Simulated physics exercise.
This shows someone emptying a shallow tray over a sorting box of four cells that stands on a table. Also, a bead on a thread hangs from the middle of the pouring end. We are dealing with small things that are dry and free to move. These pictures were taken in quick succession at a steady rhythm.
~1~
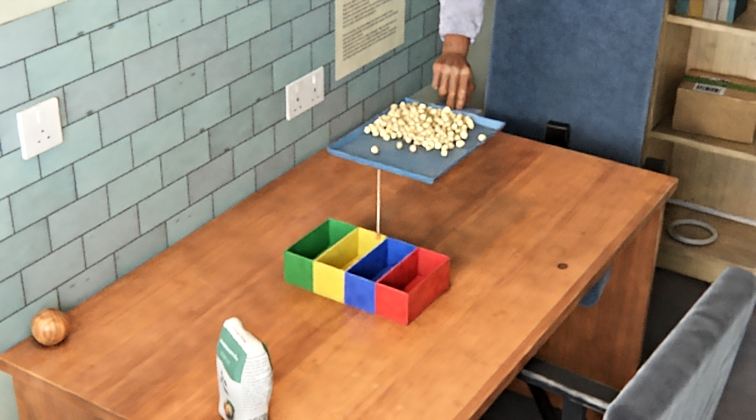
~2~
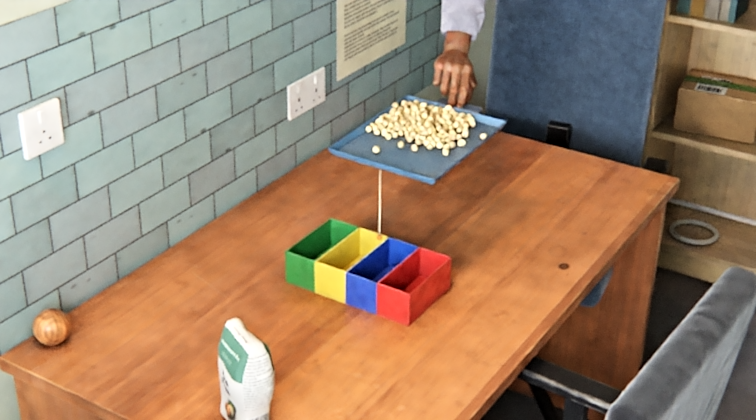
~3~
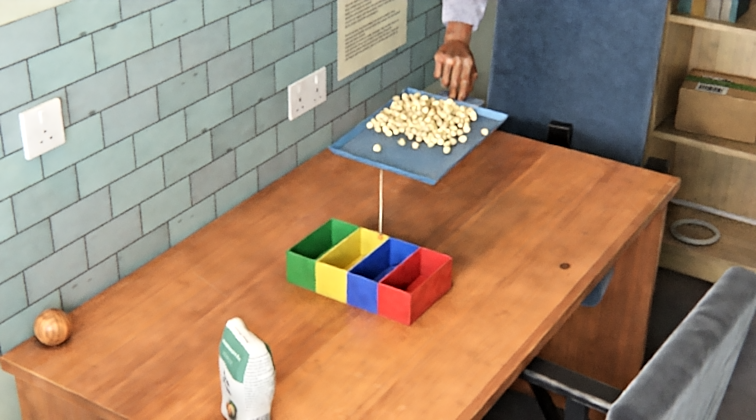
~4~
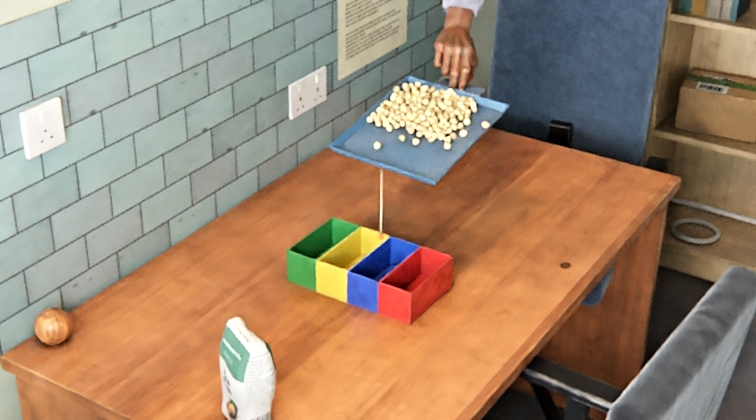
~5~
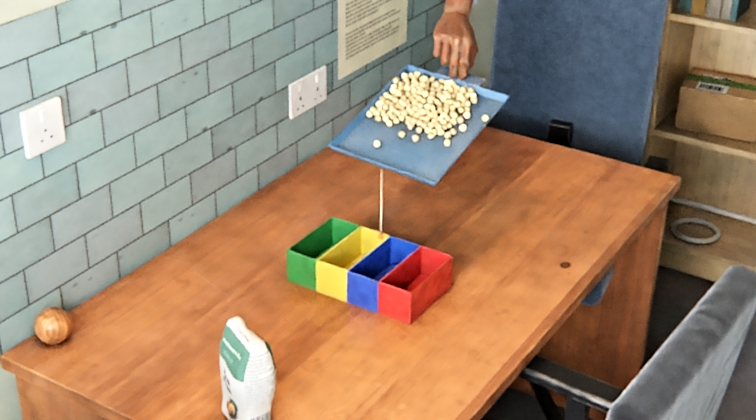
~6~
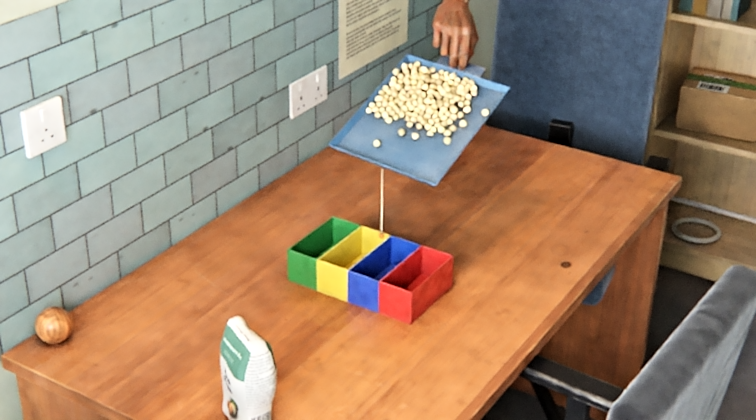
A hand raises the back of a blue tray of pale nuts above four coloured cells.
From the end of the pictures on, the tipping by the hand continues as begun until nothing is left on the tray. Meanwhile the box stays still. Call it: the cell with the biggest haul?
The red compartment.
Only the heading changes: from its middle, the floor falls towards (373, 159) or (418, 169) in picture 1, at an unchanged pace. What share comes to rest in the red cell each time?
You'd get 0 per cent the first time and 40 per cent the second time.
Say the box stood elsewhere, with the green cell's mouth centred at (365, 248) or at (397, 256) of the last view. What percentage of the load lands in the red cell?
Roughly 10 % and 0 %.
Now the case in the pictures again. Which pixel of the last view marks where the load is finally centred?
Last view, resting centre - approx. (396, 304).
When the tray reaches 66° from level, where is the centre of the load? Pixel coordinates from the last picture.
I'd put the middle close to (396, 219).
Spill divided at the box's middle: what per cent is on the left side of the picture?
Share on the left: Near 40 %.
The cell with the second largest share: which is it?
Ranked number two: The cell in blue.
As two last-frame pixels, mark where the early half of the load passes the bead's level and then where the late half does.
At (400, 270) for the first part, then at (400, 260) for the others.
Just after the last frame, tray tipped steeply; roughly a quarter on the tray; about a tenth in the red cell; about a tenth in the blue cell; just a few in the yellow cell; roughly two thirds falling or outside the box.
A moment on, tray tipped past a quarter turn; roughly a third in the red cell; roughly a quarter in the blue cell; about a tenth in the yellow cell; just a few in the green cell; roughly a third falling or outside the box.
Further on, tray tipped past a quarter turn; roughly a third in the red cell; roughly a quarter in the blue cell; about a tenth in the yellow cell; just a few in the green cell; roughly a third falling or outside the box.
When it is over, tray tipped past a quarter turn; roughly a third in the red cell; roughly a quarter in the blue cell; about a tenth in the yellow cell; just a few in the green cell; roughly a third outside the box.
